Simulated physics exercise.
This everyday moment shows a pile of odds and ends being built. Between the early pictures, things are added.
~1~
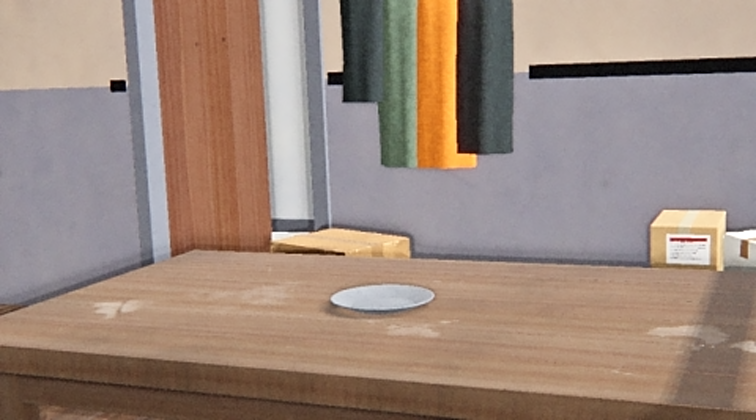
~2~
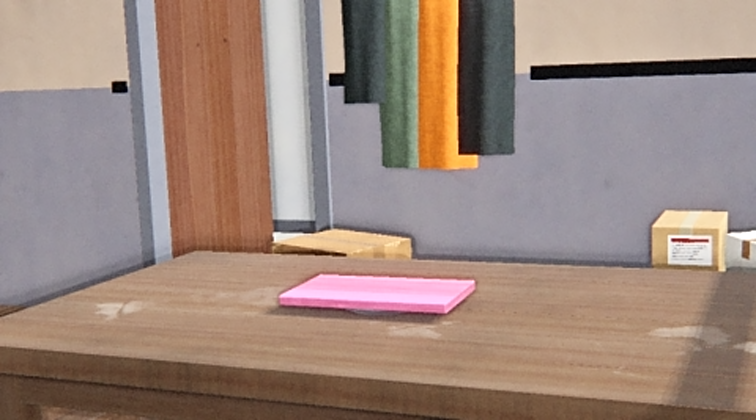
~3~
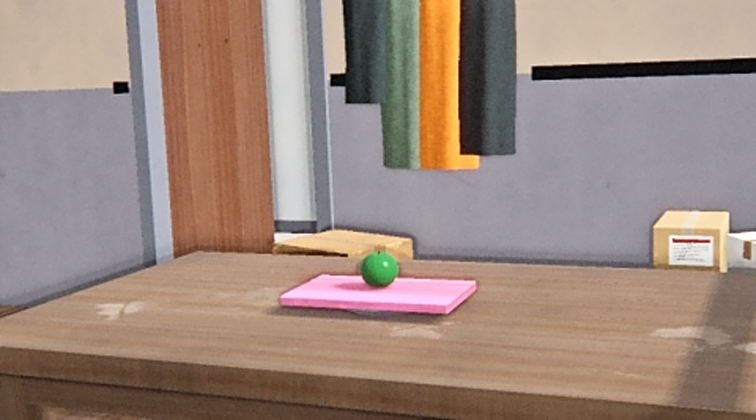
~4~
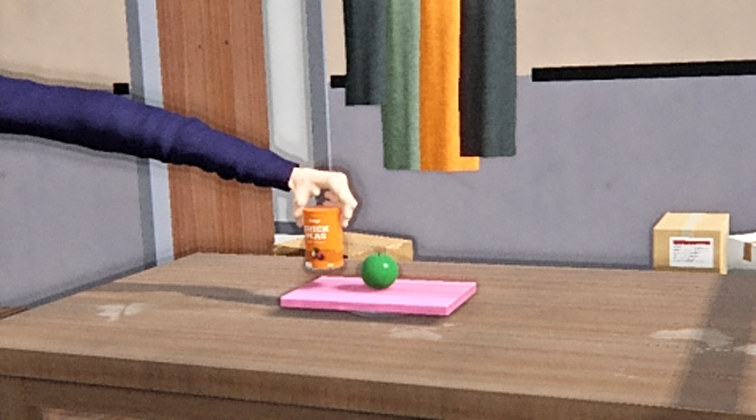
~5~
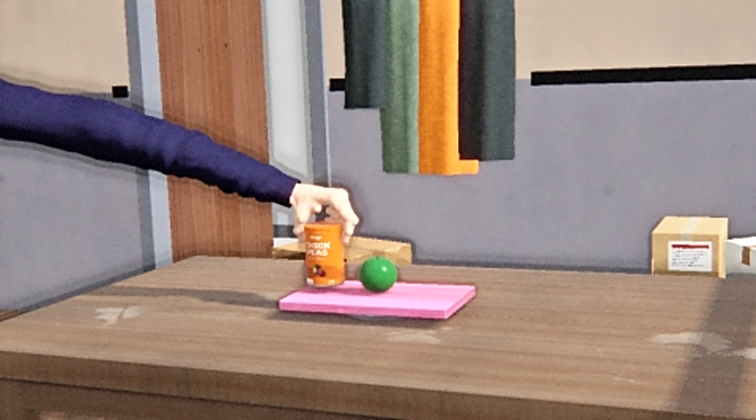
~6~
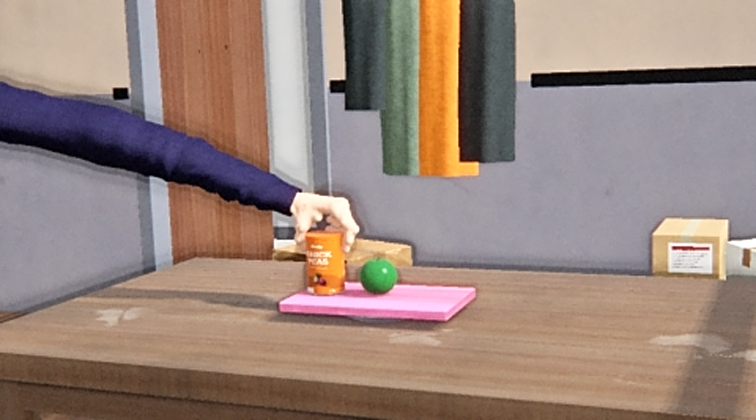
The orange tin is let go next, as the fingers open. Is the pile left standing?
Secure.
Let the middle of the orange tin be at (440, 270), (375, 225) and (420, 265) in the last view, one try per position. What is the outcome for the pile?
Stays standing, topples over, stays standing.
Then, 0.20 s after the last picture, nothing has stirred.
Then, 0.40 s after the last picture, orange tin resting near (325, 263).
At rest, all 4 in place. Seen from the same camera at the end, orange tin near (325, 263). The pile keeps its balance.
